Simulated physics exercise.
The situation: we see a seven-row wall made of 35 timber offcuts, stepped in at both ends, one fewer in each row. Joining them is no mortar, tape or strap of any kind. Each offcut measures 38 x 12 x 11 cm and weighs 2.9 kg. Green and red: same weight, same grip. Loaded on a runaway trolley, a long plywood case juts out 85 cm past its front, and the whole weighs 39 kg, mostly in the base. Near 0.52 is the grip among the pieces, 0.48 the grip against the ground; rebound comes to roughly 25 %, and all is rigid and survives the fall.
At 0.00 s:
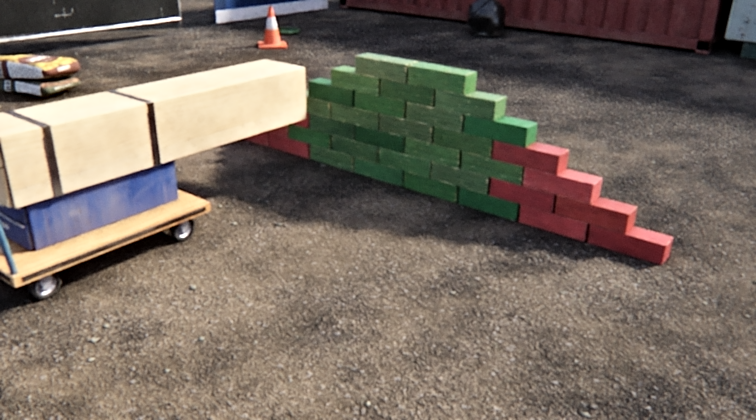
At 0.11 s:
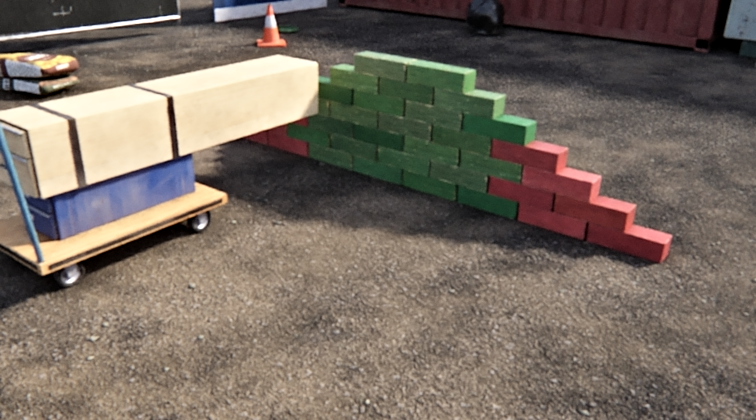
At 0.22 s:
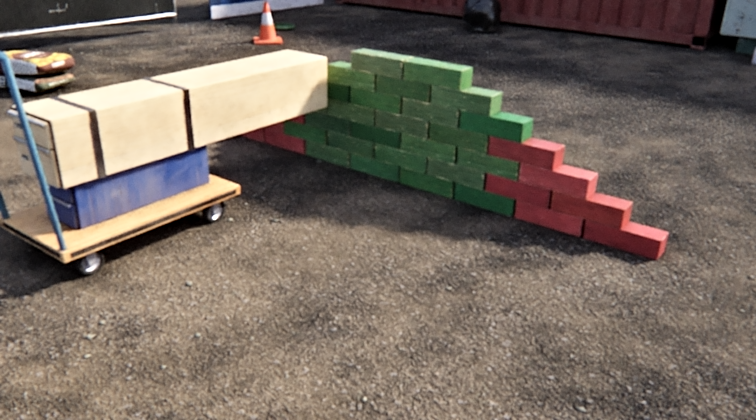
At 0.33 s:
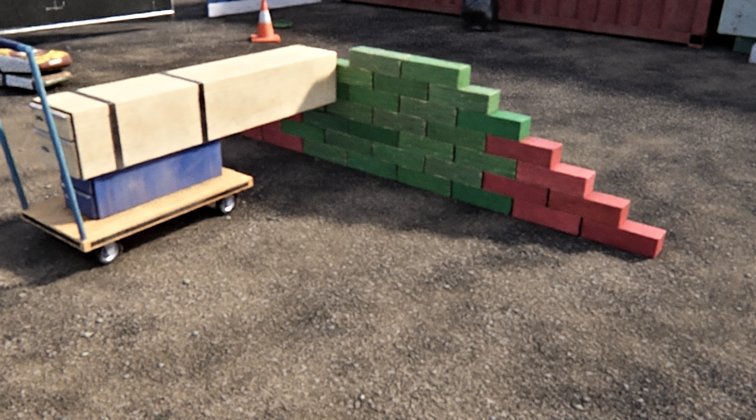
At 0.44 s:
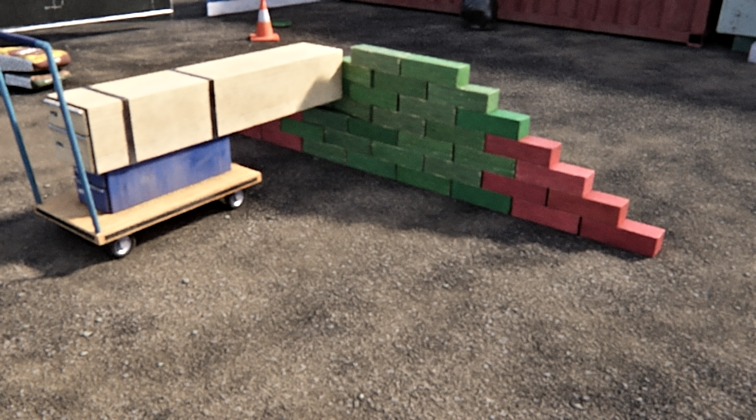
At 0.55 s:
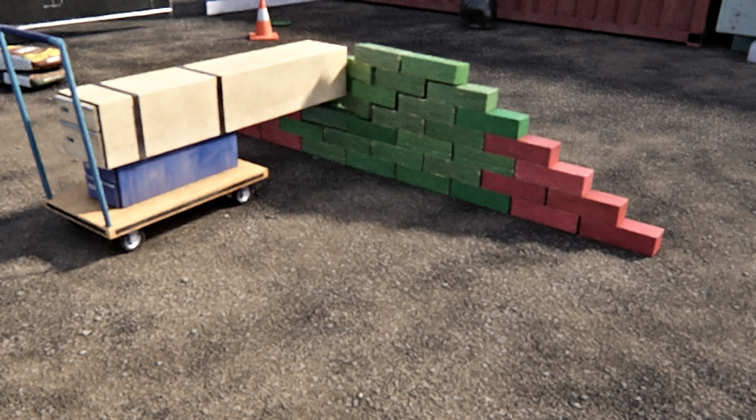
Trolley carrying long pale boxes on a blue crate rolling right into a stepped green and red block wall, shifting its green blocks.
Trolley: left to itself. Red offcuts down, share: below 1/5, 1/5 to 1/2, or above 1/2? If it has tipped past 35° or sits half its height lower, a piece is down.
Below 1/5.
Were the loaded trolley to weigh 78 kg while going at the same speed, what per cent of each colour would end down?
For red it's 0, for green it's 40 in a hundred.
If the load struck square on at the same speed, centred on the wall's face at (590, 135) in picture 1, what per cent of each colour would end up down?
For red it's 0 per cent, for green 0 per cent.
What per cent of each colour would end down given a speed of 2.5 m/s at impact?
The red would finish 0 in a hundred down, the green 40 in a hundred.
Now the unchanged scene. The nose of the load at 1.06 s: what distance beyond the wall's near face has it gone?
Roughly 35 cm past it.
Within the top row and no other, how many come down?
Count: 2.
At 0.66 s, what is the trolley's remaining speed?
Roughly 0.5 m/s.
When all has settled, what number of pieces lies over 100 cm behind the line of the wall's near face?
I'd say close to 0 of them.
After 0.66 s, load 20 cm past the wall's line, still rolling; none of the 10 red offcuts down (1 of 35 in all colours); top red offcut unmoved; top green offcut leaning 14°.
After 0.86 s, load 29 cm past the wall's line, still rolling; none of the 10 red offcuts down (9 of 35 in all colours); top red offcut unmoved; top green offcut leaning 44°.
After 1.06 s, load 37 cm past the wall's line, still rolling; none of the 10 red offcuts down (9 of 35 in all colours); top red offcut unmoved; top green offcut on its side.
After 1.38 s, load 48 cm past the wall's line, still rolling; none of the 10 red offcuts down (9 of 35 in all colours); top red offcut unmoved; top green offcut on its side.
At rest (2.1 s), load 66 cm past the wall's line, still rolling; none of the 10 red offcuts down (9 of 35 in all colours); top red offcut unmoved; top green offcut upside down. That is 0 per cent. As the last picture would show them, middles, top red offcut near (522, 147), top green offcut near (506, 154).
